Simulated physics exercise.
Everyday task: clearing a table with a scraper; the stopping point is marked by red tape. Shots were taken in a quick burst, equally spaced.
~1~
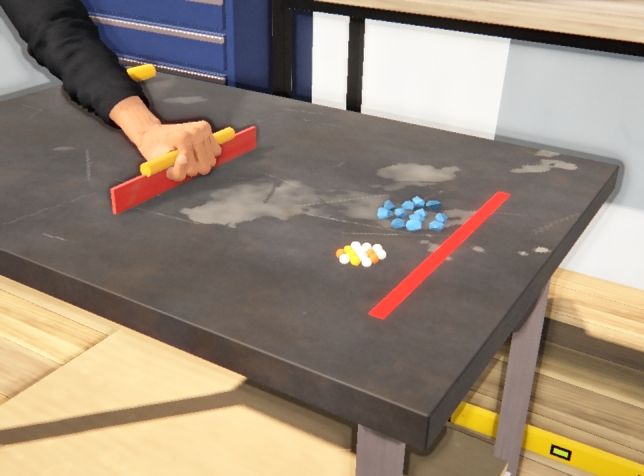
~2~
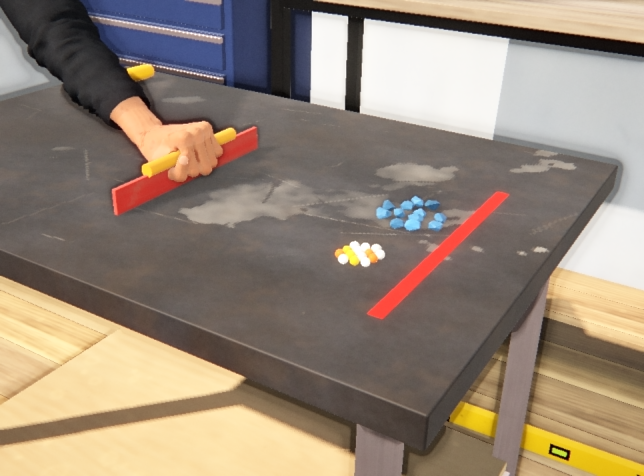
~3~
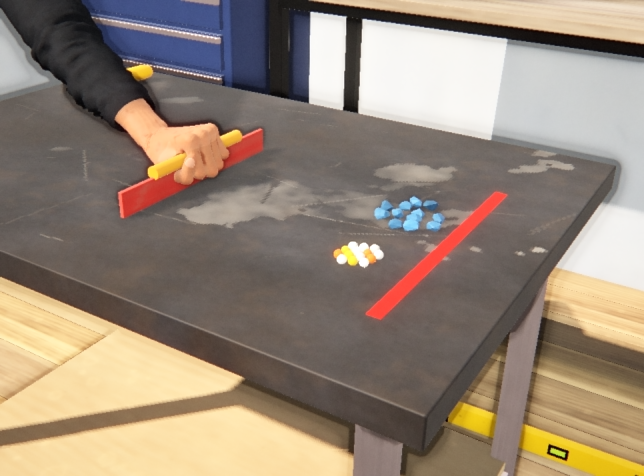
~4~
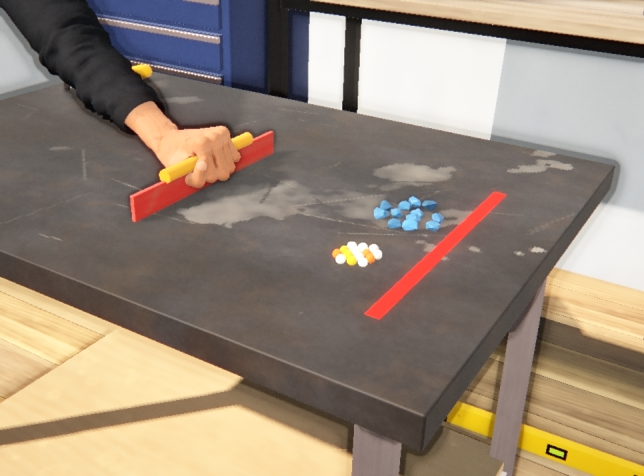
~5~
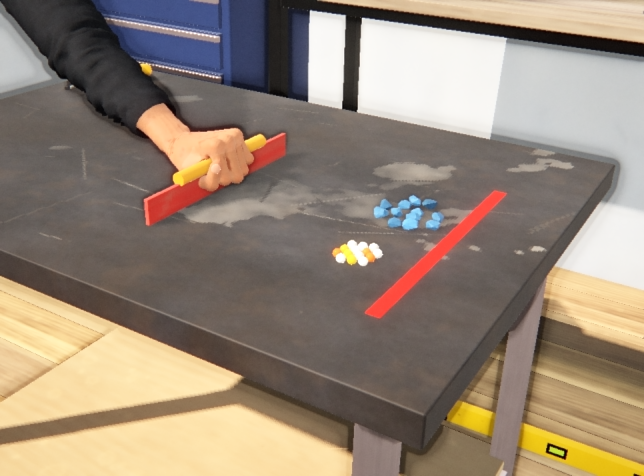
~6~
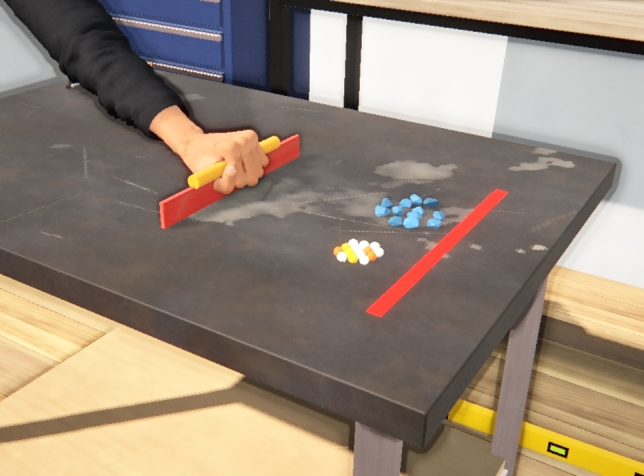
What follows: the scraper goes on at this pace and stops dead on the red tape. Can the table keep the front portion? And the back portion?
The front portion loses some over the edge, the back portion stays put.
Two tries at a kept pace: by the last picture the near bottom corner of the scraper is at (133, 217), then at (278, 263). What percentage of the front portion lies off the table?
Lab note: Share near 0 per cent at the first pace and 100 per cent at the second.
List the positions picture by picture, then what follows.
The first picture shows scraper at (124, 196), at rest; red tape at (500, 198), about a palm's width from the edge; edge at (538, 274); front portion at (363, 257), a few round plastic beads; back portion at (421, 214), a few aquarium stones.
The second picture shows scraper at (126, 196); back portion at (420, 214).
The third picture shows scraper at (132, 199); front portion at (360, 257).
The fourth picture shows scraper at (144, 203); back portion at (417, 214).
The fifth picture shows scraper at (158, 206); front portion at (359, 256).
The sixth picture shows scraper at (173, 209); red tape at (497, 196); edge at (535, 271); front portion at (361, 255); back portion at (418, 212).
Then, 0.43 s past the last view, scraper still moving, near (344, 193); front portion all on the table, its front near (379, 252); back portion all on the table, its front near (434, 224).
Then, 0.87 s past the last view, scraper stopped at the red tape; front portion all on the table, its front near (468, 267); back portion all on the table, its front near (512, 245).
Then, 1.15 s past the last view, scraper stopped at the red tape; front portion about half over the edge; back portion all on the table, its front near (514, 246).
Finally, scraper stopped at the red tape; front portion all over the edge; back portion all on the table, its front near (514, 246).
